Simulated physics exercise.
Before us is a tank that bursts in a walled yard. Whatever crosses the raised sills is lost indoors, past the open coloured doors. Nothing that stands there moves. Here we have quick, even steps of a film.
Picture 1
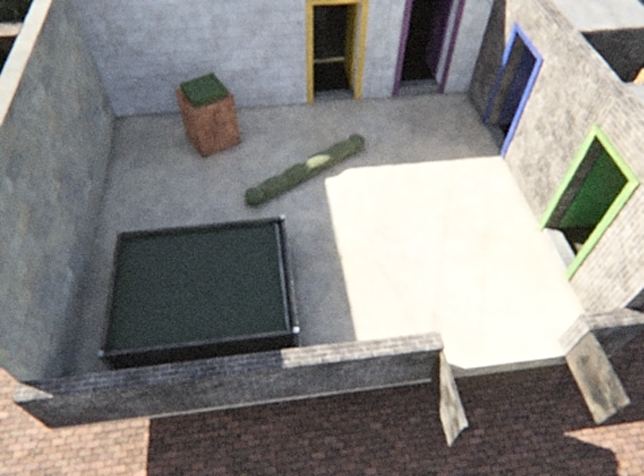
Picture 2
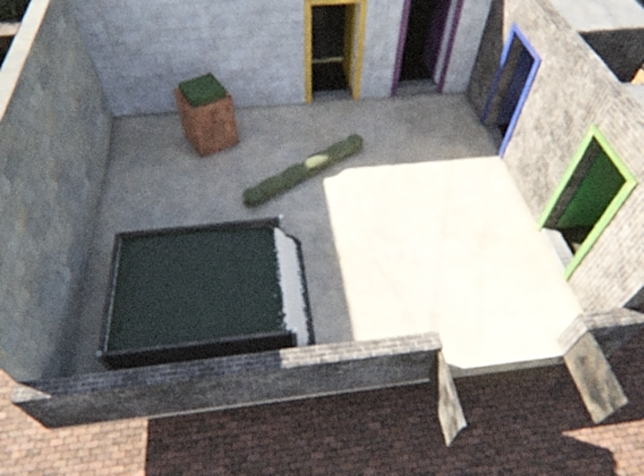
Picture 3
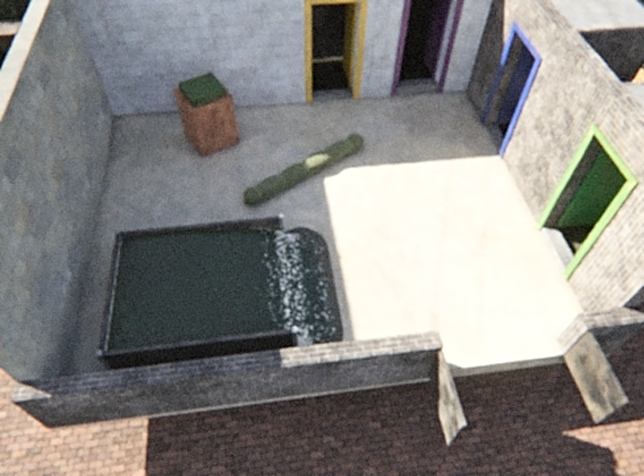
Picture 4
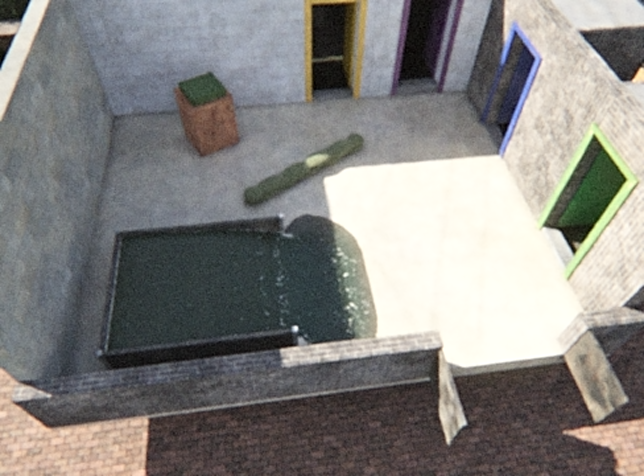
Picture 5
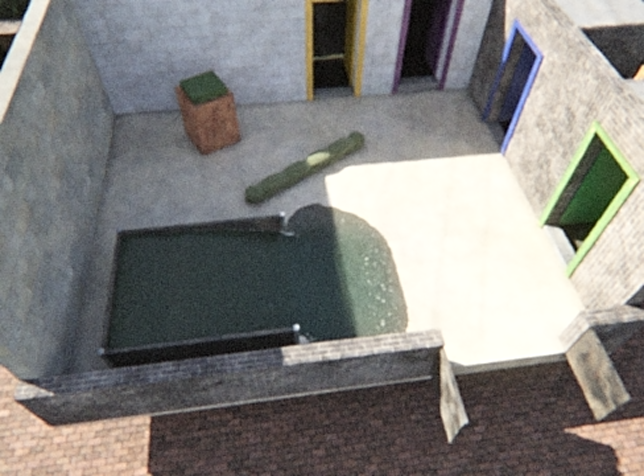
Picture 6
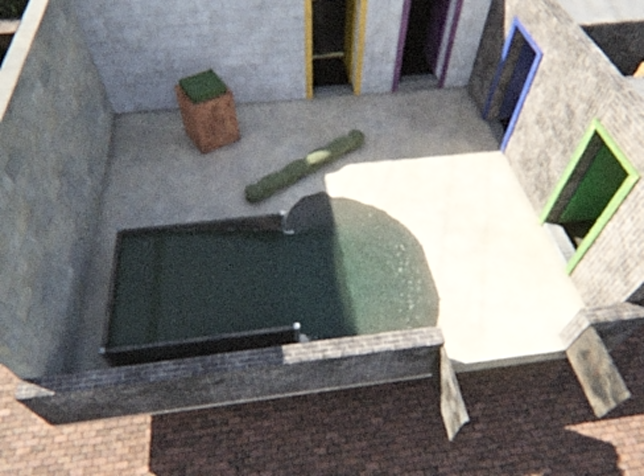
Dark water bursts from the right side of a tank and spreads rightward across the walled yard.
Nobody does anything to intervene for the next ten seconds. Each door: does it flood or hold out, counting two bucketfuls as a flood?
Purple door holds out, yellow door holds out, green door floods, blue door floods.
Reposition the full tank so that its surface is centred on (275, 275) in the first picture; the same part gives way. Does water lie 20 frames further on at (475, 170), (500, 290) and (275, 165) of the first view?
One after the other: Reached, reached, untouched.
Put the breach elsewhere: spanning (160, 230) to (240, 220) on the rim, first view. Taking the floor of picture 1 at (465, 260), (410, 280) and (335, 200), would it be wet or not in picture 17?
Point by point: Untouched, untouched and swamped.
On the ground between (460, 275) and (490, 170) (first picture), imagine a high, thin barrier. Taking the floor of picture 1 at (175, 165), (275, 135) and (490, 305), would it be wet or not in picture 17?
Taking the three spots in turn, they are unwetted, unwetted and inundated.
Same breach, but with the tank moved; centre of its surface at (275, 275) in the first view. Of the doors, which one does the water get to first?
It's the one in green.
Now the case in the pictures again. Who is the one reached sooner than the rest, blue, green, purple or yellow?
The one in green, I reckon.
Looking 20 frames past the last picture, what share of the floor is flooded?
My estimate is close to 50 per cent.
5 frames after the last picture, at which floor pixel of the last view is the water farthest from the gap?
The wet edge reaches furthest near (558, 278).
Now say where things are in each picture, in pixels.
The water tank at (202, 282) is whole and still, in the first frame.
The front is at (290, 240), out from the gap at (286, 286), in the second frame.
The front is at (304, 232), out from the gap at (287, 286), in the third frame.
Water pours out at (287, 286) and has run to a hidden place, in the fourth frame.
Water pours out at (288, 285) and has run to a hidden place, in the fifth frame.
Water pours out at (288, 283) and has run to (410, 238), in the sixth frame.
A moment on, water covers 30 % of the floor; the purple door not reached, the yellow door not reached, the green door not reached, the blue door not reached.
Next, water covers 40 % of the floor; the purple door not reached, the yellow door not reached, the green door over two buckets in, the blue door not reached.
Then, water covers 50 % of the floor; the purple door not reached, the yellow door not reached, the green door far over two buckets in, the blue door under two buckets in.
Later, water covers 55 % of the floor; the purple door wet at the sill, nothing in, the yellow door wet at the sill, nothing in, the green door far over two buckets in, the blue door over two buckets in.
In the end, water covers 80 % of the floor; the purple door wet at the sill, nothing in, the yellow door wet at the sill, nothing in, the green door far over two buckets in, the blue door over two buckets in.
